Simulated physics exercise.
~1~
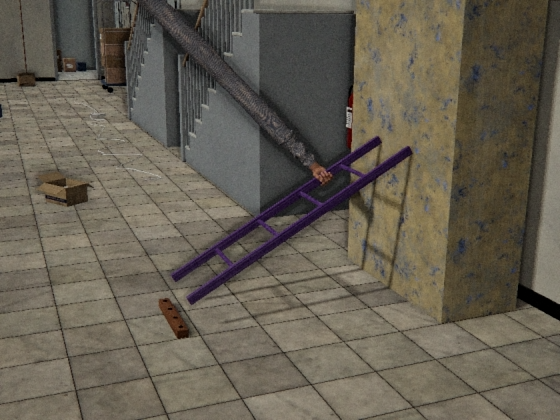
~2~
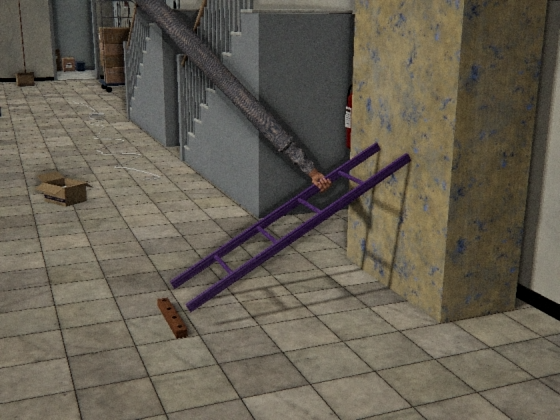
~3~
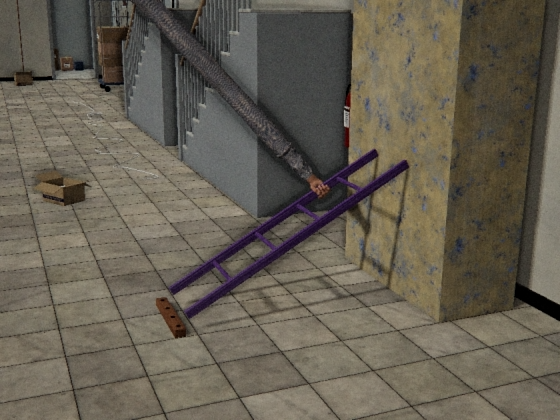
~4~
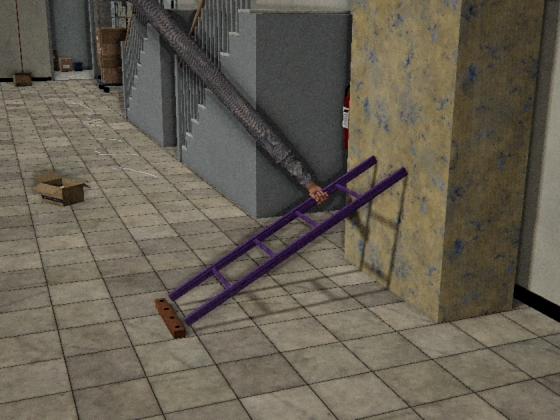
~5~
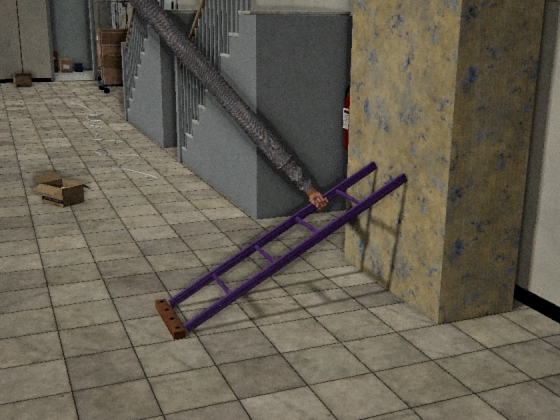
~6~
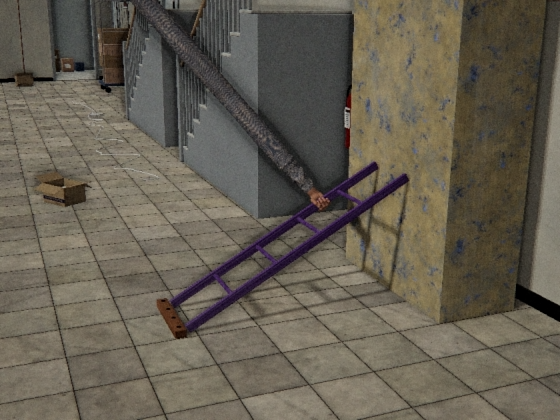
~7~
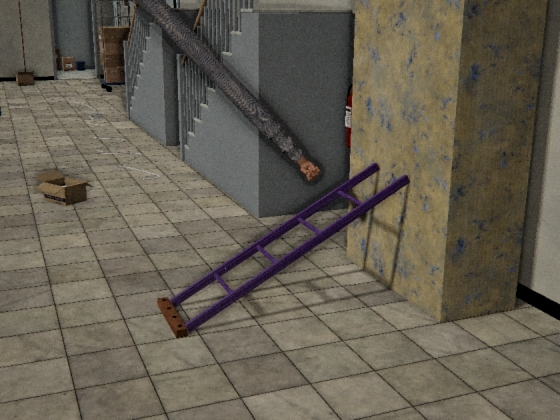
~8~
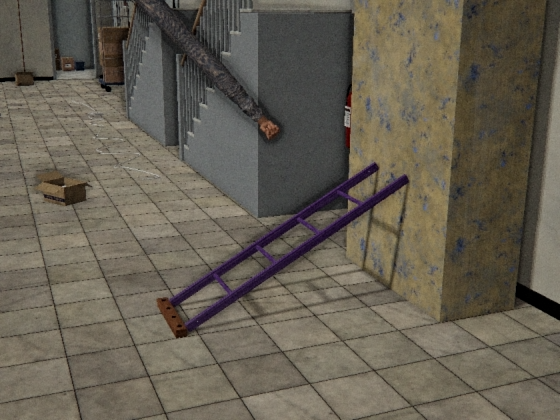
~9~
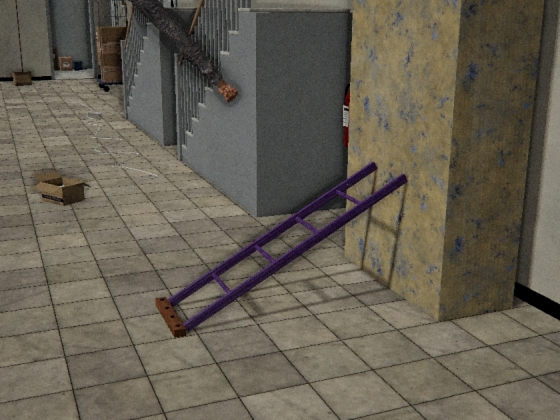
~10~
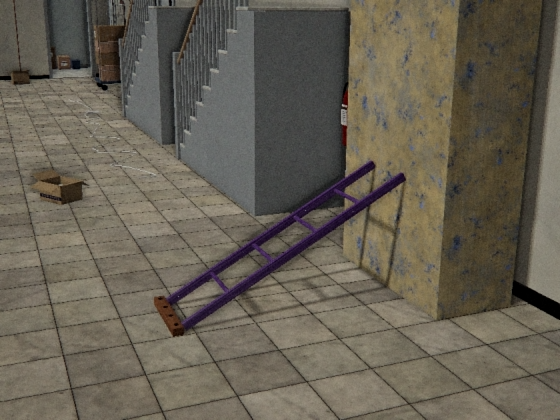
The footage shows a purple ladder leaning against a mottled pillar on a tiled floor as a hand lowers it until its foot meets a reddish-brown block. The hand lets go and withdraws to the upper left, and the ladder stays propped in place.
